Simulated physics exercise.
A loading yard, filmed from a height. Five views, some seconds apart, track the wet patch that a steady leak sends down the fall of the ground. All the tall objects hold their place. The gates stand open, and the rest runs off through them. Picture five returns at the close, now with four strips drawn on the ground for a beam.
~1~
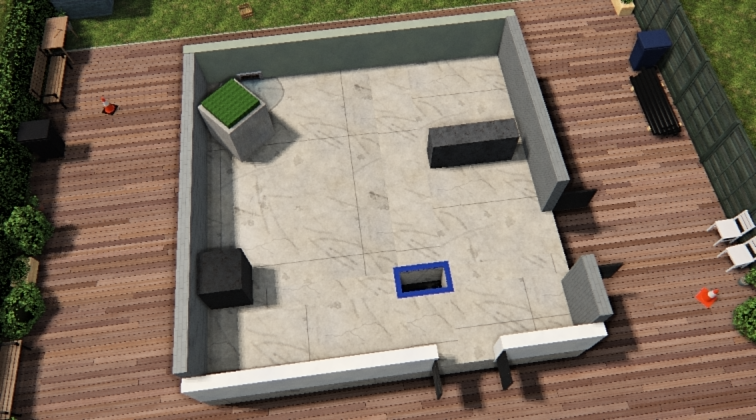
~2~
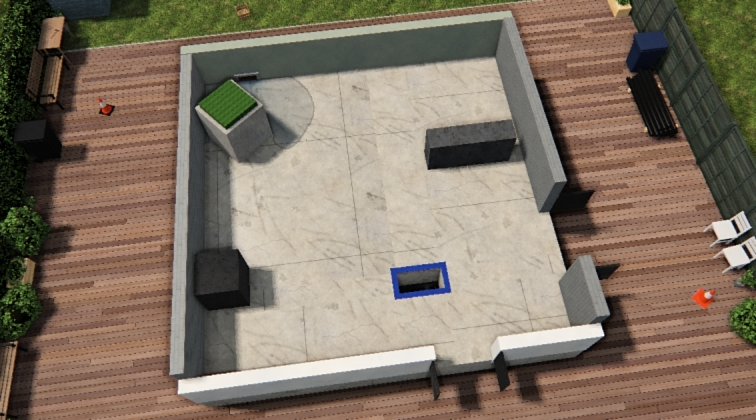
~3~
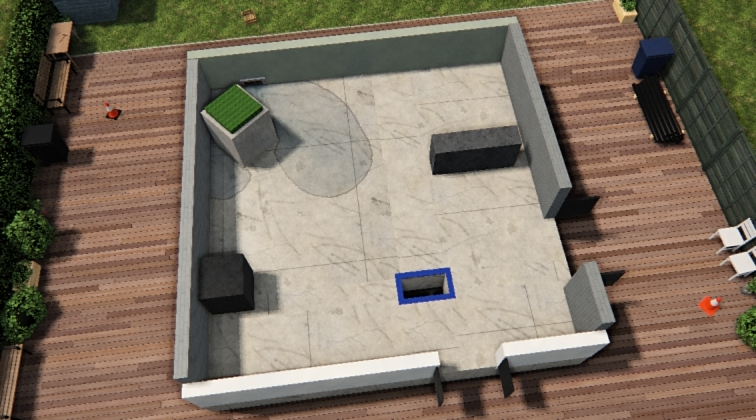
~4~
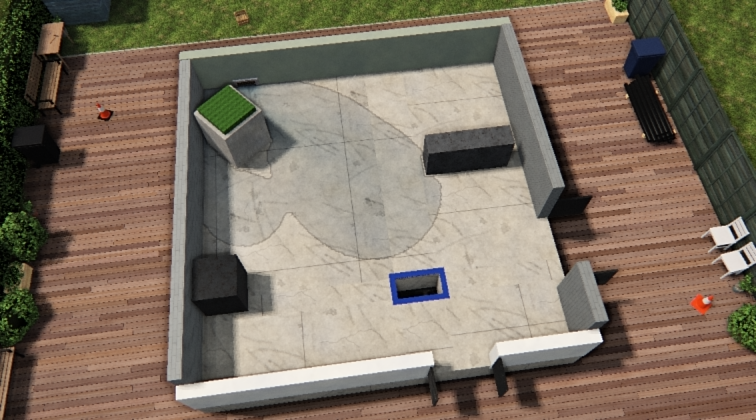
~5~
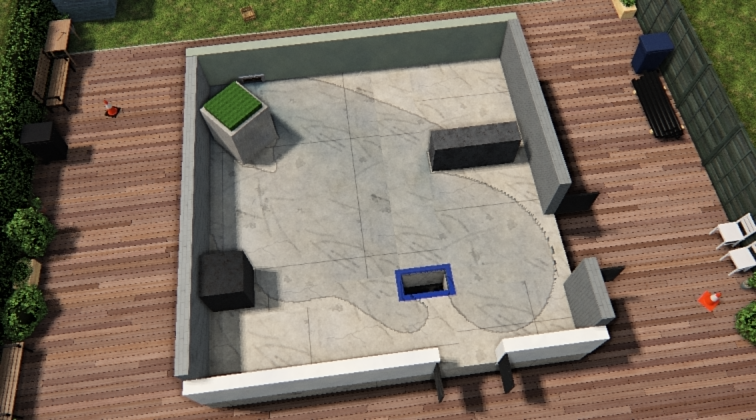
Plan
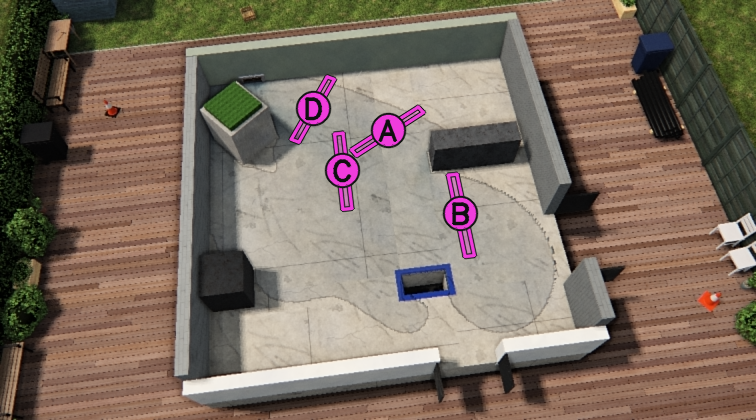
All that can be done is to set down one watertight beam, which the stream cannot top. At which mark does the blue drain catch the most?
Choose B.
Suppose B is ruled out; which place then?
A it is.
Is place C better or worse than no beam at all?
It is worse.
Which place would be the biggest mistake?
Place C.
On the marked copy, A from (354, 152) to (420, 109); B from (469, 256) to (452, 174); C from (347, 208) to (338, 133); D from (295, 140) to (330, 78).
For place A, about 26 % of the stream goes into the blue drain, about 72 % out by the gates.
For place B, about 38 % of the stream goes into the blue drain, about 61 % out by the gates.
For place C, about 14 % of the stream goes into the blue drain, about 85 % out by the gates.
For place D, about 18 % of the stream goes into the blue drain, about 79 % out by the gates.
